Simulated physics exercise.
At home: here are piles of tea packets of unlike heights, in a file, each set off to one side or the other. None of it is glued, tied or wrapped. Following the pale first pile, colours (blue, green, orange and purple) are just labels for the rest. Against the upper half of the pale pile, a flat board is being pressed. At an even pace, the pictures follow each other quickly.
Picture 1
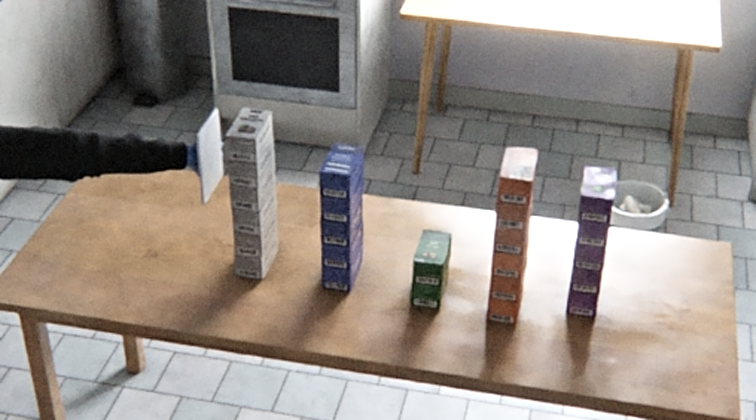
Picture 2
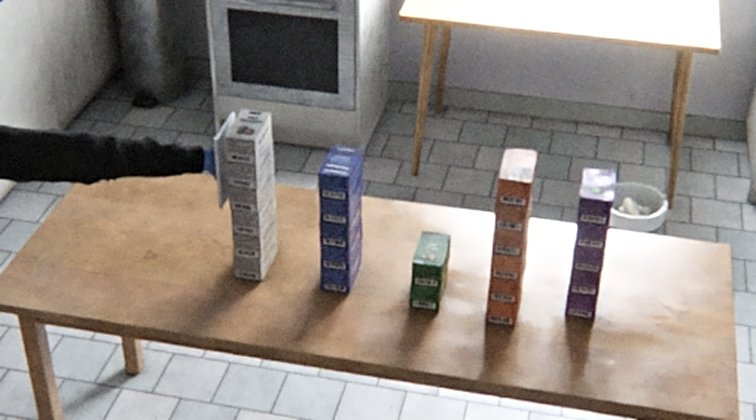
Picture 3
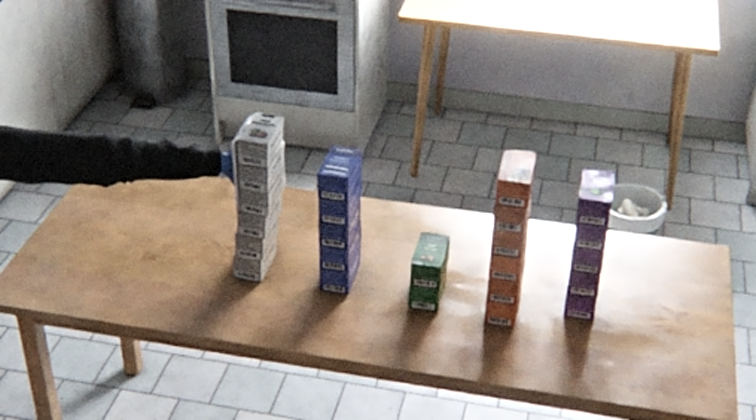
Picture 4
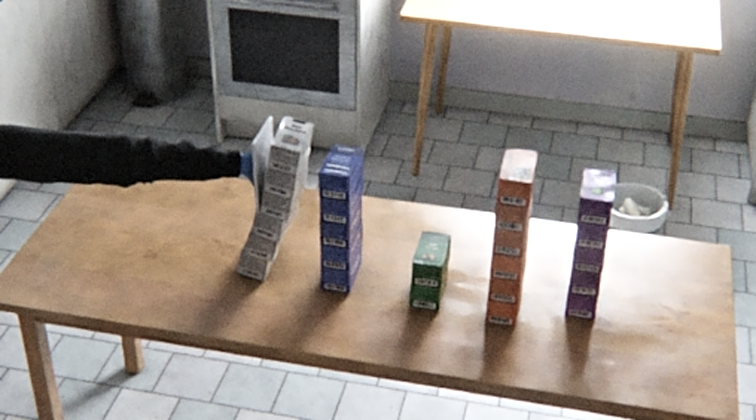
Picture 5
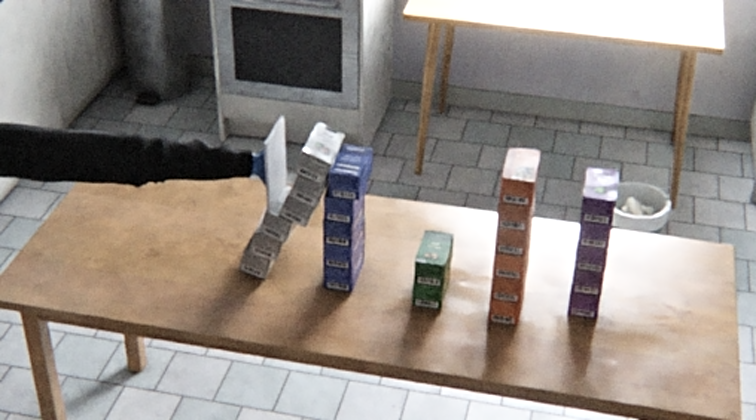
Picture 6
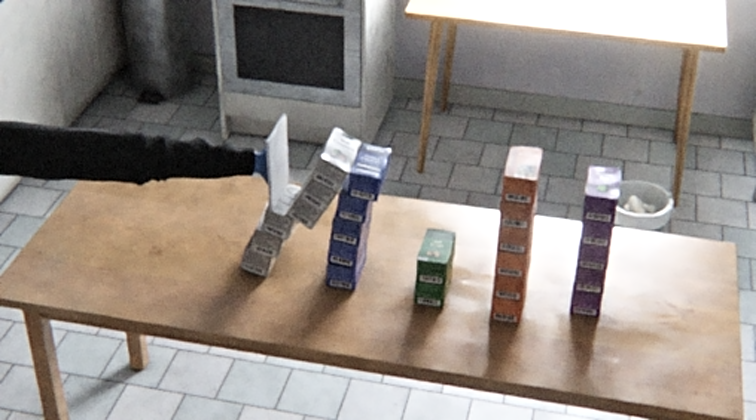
A dark-sleeved arm reaches in from the left above a wooden table in a grey-tiled room with an oven and a second table behind, seen from above. Five stacks of small boxes stand in a row: pale grey, blue, a short green one, orange and purple. The hand presses a white board against the upper grey stack, which bends rightward into the blue one, whose top shifts and tilts slightly.
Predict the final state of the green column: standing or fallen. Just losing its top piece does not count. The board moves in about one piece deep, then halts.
Stays erect.
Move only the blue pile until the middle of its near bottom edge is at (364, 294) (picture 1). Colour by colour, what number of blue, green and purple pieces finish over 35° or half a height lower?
Blue: 2; green: 0; purple: 0.
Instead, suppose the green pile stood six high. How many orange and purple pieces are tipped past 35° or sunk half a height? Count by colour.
Once things settle, orange has 6 down and purple has 5.
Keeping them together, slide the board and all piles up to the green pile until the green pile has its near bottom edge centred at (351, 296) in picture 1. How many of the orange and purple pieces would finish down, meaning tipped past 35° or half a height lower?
I'd put orange at 0 and purple at 0.
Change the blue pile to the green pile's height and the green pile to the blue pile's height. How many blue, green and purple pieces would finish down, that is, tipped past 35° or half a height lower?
By colour, blue 0, green 0, purple 0.
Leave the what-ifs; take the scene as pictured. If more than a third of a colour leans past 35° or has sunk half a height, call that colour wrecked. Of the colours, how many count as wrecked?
The total is 1.
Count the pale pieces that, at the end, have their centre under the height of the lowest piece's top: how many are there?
Counting them up gives 2.
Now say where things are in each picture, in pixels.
In the first frame (pixels give the middle of a visible side), board (200, 161) not yet touching; top green packet (433, 246); top orange packet (519, 162); none of the others has stirred.
The second frame shows board (217, 165) not yet touching; top green packet (432, 248).
The third frame shows board (235, 168) pushing; top green packet (431, 249); none of the others has stirred.
The fourth frame shows board (255, 170) pushing, top of the pale pile leaning a little; top green packet (432, 248); none of the others has stirred.
The fifth frame shows board (267, 170) stopped, top of the pale pile leaning clearly; top green packet (435, 247); top blue packet (351, 160) a little from its place; one has shifted.
The sixth frame shows board (269, 168) stopped, top of the pale pile leaning clearly; top green packet (437, 245); top blue packet (371, 160) tilted a little; movement in 4 of them.
Shortly afterwards, 3 of the pale pile down; none of the 2 green packets down (0 of 18 in all colours); top green packet unmoved; top blue packet tilted clearly.
Next, 3 of the pale pile down; none of the 2 green packets down (4 of 18 in all colours); top green packet unmoved; top blue packet tilted well over, about its own height lower.
Some moments later, 3 of the pale pile down; none of the 2 green packets down (4 of 18 in all colours); top green packet half its height from its place; top blue packet upside down.
In the end, 3 of the pale pile down; none of the 2 green packets down (4 of 18 in all colours); top green packet tilted barely; top blue packet upside down. From the last view, middles, top green packet near (455, 260), top blue packet near (490, 234).
